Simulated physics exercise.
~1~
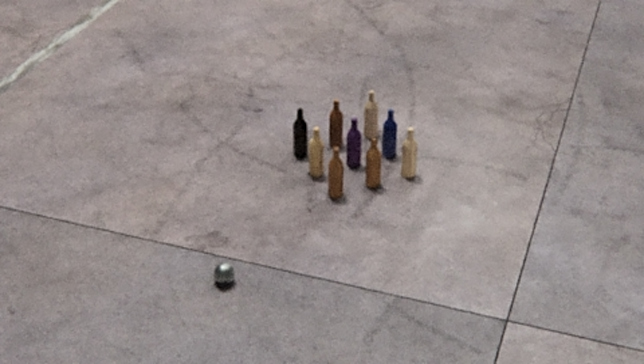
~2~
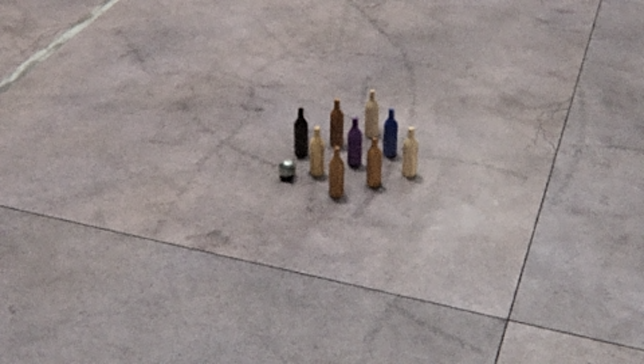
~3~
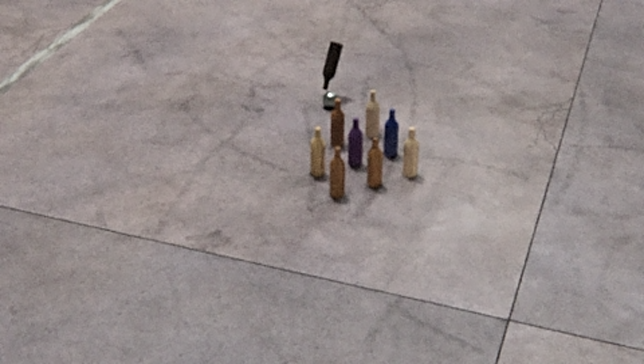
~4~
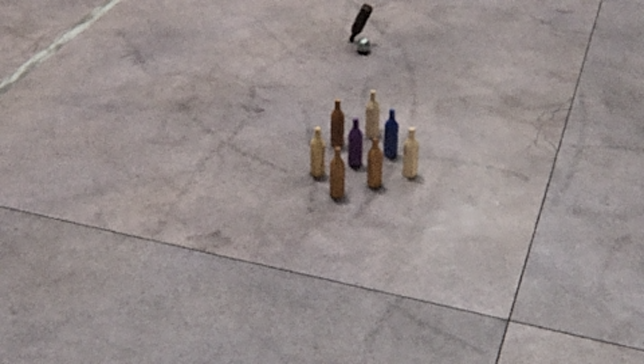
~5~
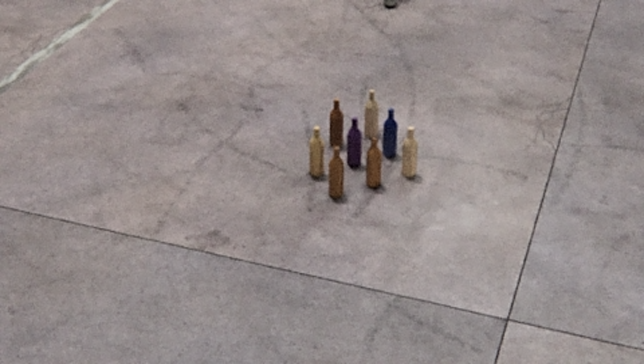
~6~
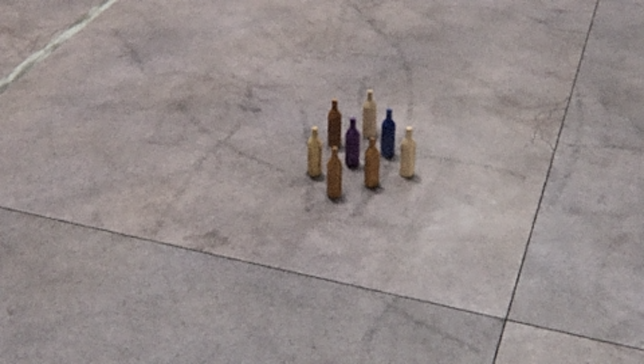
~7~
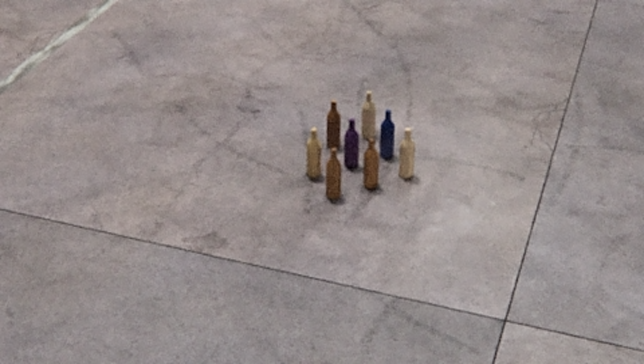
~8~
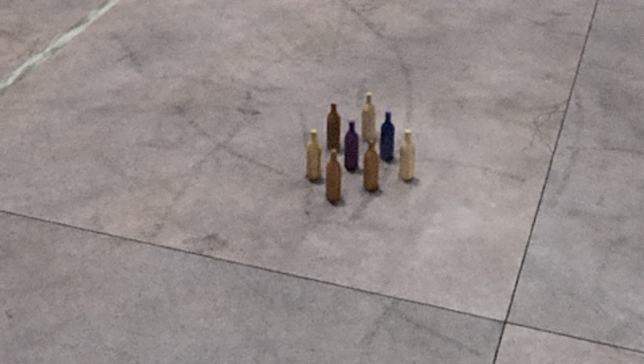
Bottle-shaped skittles standing on a concrete floor as a steel ball knocks the black one away and both leave view, the rest staying upright.
